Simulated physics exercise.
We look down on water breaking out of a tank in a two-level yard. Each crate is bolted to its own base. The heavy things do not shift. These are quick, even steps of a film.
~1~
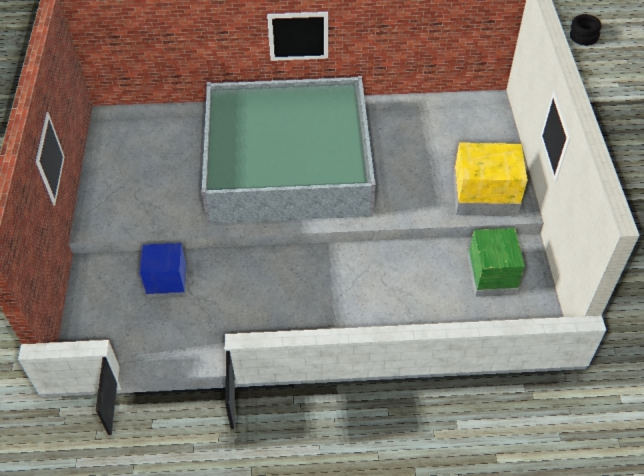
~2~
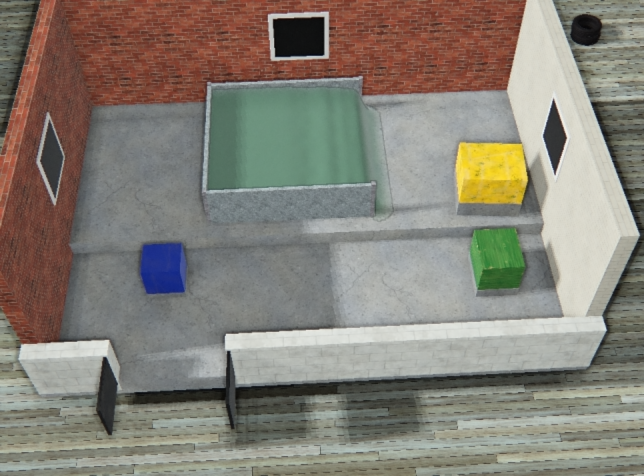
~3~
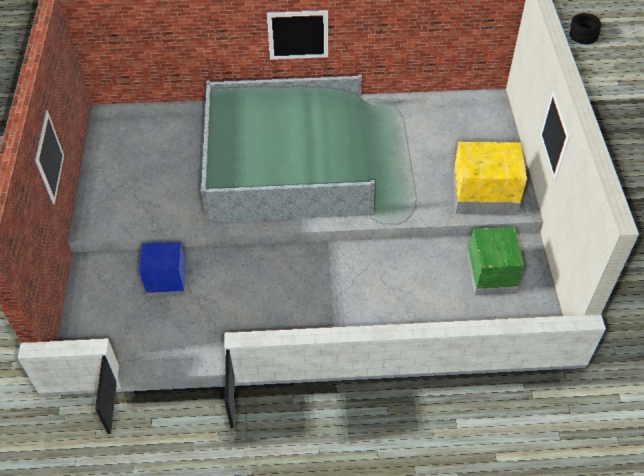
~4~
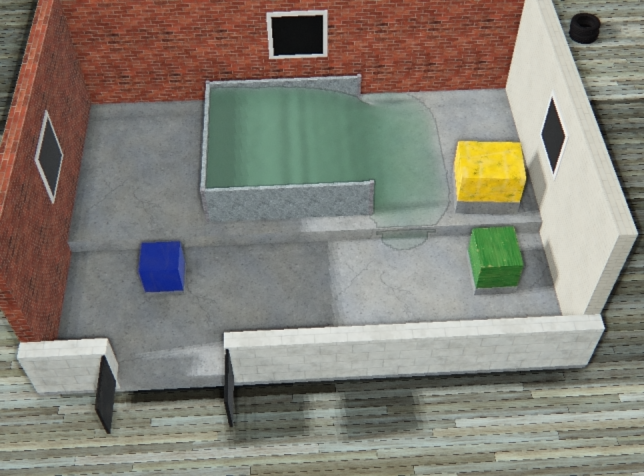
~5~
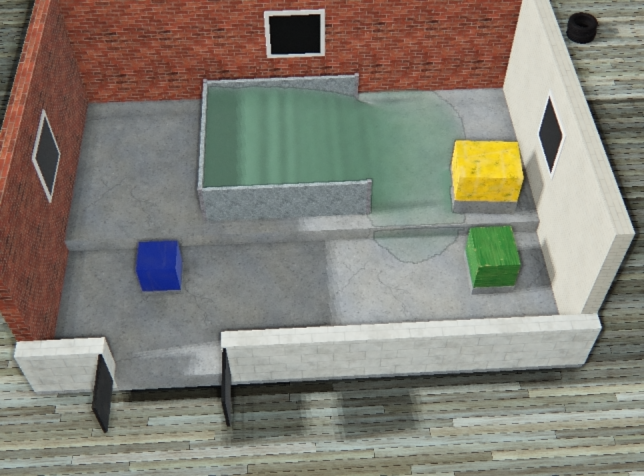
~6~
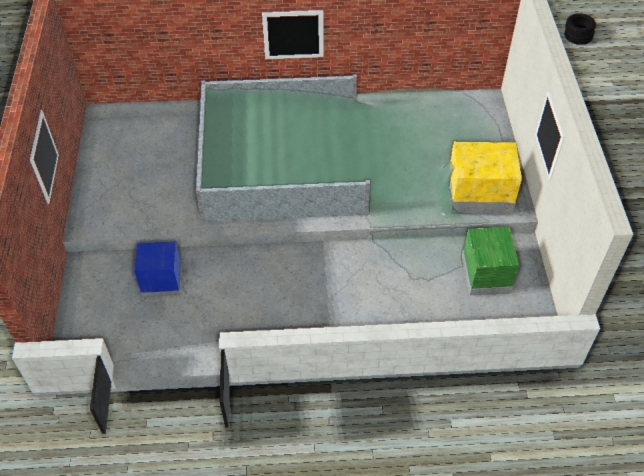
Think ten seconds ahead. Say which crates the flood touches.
The blue crate is soaked; the yellow crate is soaked; the green crate is soaked.
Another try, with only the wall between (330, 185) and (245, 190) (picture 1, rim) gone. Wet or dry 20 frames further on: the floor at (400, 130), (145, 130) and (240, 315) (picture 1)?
One after the other: Free of water, no water, flooded.
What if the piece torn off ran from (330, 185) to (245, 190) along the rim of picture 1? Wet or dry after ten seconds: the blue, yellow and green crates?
One by one: Blue ends up wet; yellow is safe; green is soaked.
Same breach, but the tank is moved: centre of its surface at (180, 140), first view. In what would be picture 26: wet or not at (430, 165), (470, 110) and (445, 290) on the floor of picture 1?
In turn: Wet, covered, under water.
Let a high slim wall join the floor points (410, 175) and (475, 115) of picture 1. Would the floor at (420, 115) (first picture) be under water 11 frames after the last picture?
There: Flooded.
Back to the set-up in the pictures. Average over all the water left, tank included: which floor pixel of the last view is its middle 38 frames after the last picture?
Roughly at (344, 203).
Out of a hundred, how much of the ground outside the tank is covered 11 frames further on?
Near 35 in a hundred.
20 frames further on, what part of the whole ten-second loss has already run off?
About 0 per cent.
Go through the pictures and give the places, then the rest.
The open tank at (287, 135) is whole and still, in the first picture.
Water pours out at (364, 149) and has run to (376, 218), in the second picture.
Water pours out at (363, 150) and has run to (398, 219), in the third picture.
Water pours out at (362, 151) and has run to (400, 93), in the fourth picture.
Water pours out at (360, 150) and has run to (438, 246), in the fifth picture.
The front is at (486, 115), out from the gap at (358, 152), in the sixth picture.
A moment on, water covers 30 % of the floor; the blue crate not reached, the yellow crate water round its plinth, the green crate water round its plinth.
Next, water covers 35 % of the floor; the blue crate not reached, the yellow crate water round its plinth, the green crate water round its plinth.
Then, water covers 50 % of the floor; the blue crate not reached, the yellow crate water round its plinth, the green crate water round its plinth.
Later, water covers 80 % of the floor; the blue crate water round its plinth, the yellow crate water round its plinth, the green crate water round its plinth.
In the end, water covers 90 % of the floor; the blue crate was topped, the yellow crate was topped, the green crate was topped.
